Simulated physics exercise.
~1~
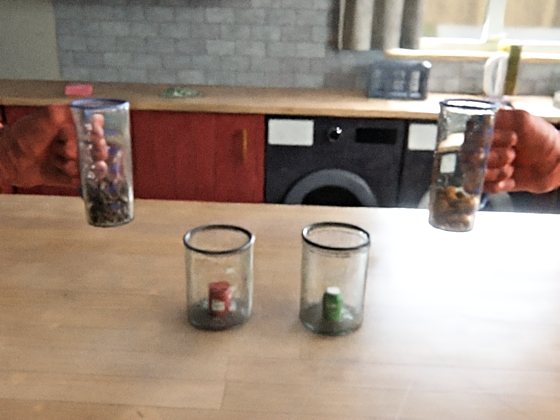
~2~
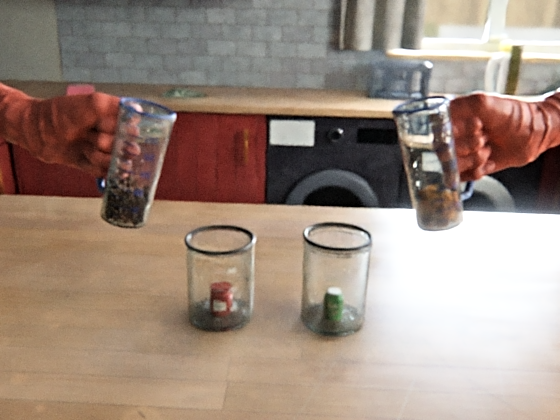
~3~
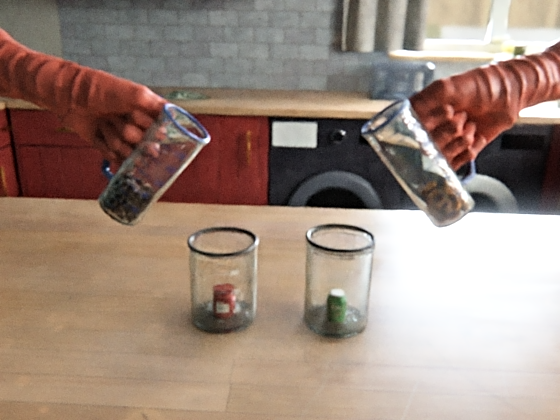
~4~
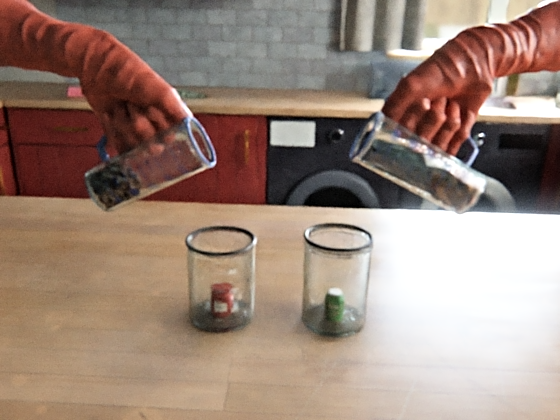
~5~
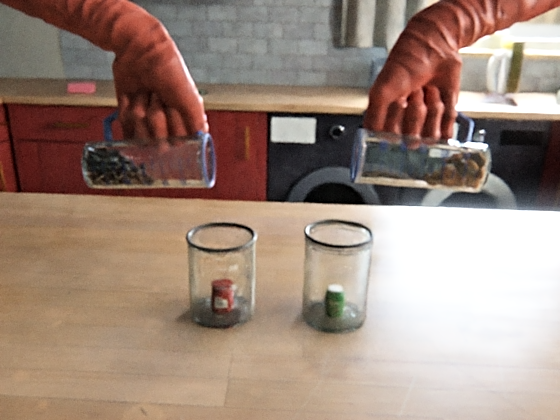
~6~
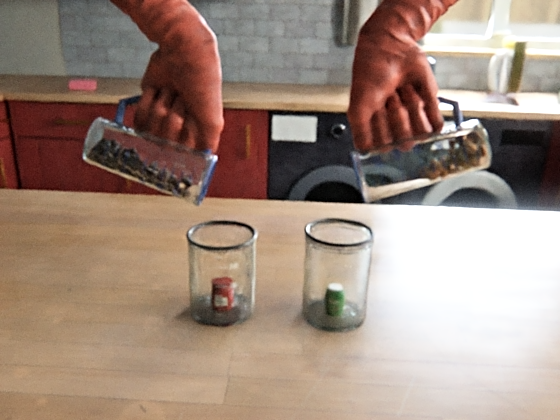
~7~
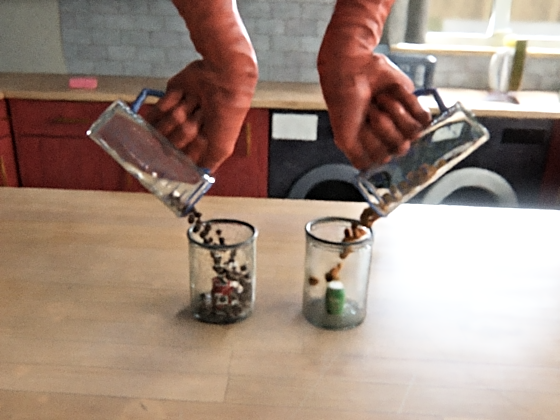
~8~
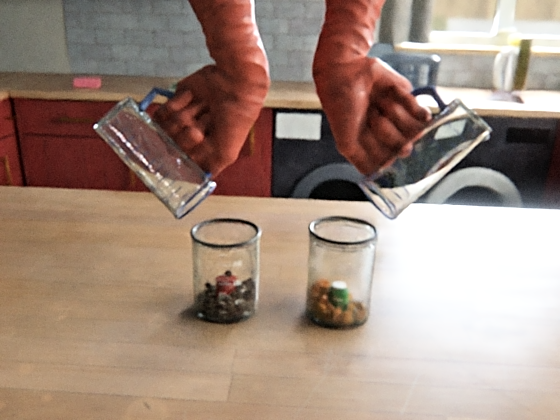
To begin with, two reddish hands hold clear, blue-rimmed mugs of loose bits upright above a wooden counter, where two glass containers stand with a small red object in the left one and a small green object in the right one. The hands bring the mugs inward and tilt them until they lie on their sides. They tip further, and the loose bits slide toward the rims. Dark pieces then tumble into the left glass while orange-brown ones drop into the right. Finally, both mugs hang emptied, and each glass holds a shallow layer with its object still showing.
